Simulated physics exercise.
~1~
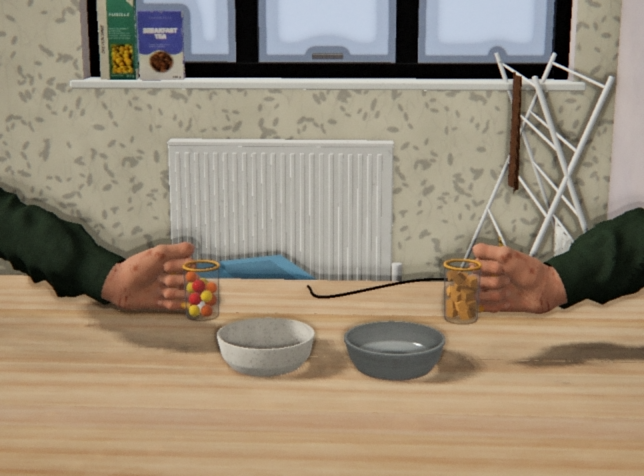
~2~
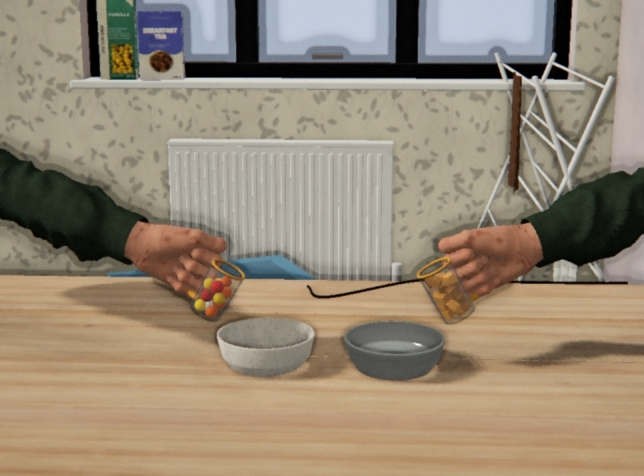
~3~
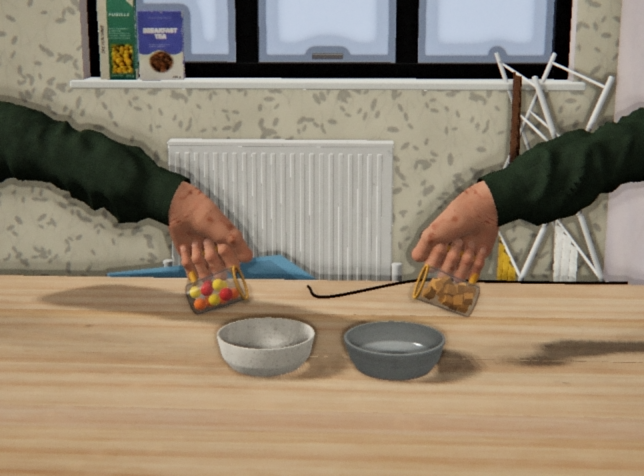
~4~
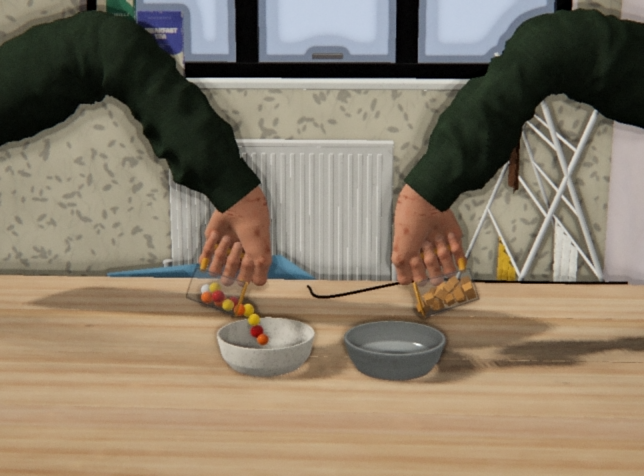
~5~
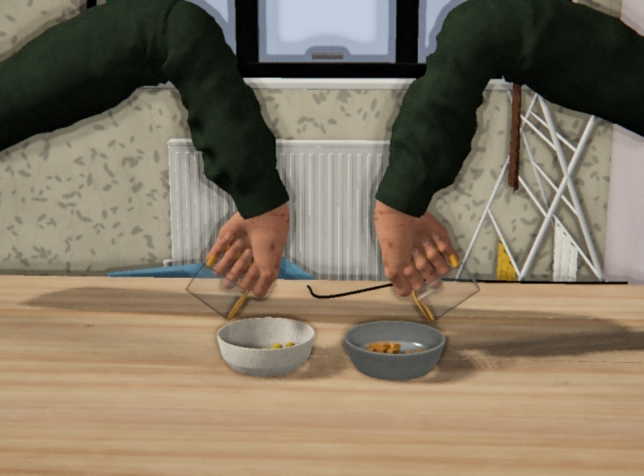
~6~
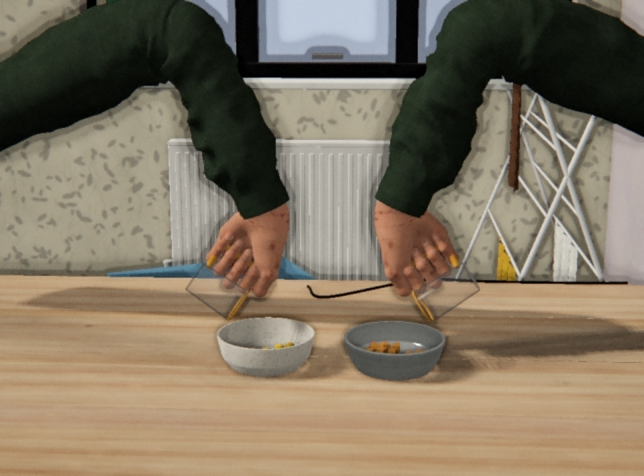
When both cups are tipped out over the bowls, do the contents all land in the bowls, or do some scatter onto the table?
Everything is caught on both sides. The colourful balls end up in the pale bowl on the left and the orange-brown pieces in the grey bowl on the right, with none on the table.
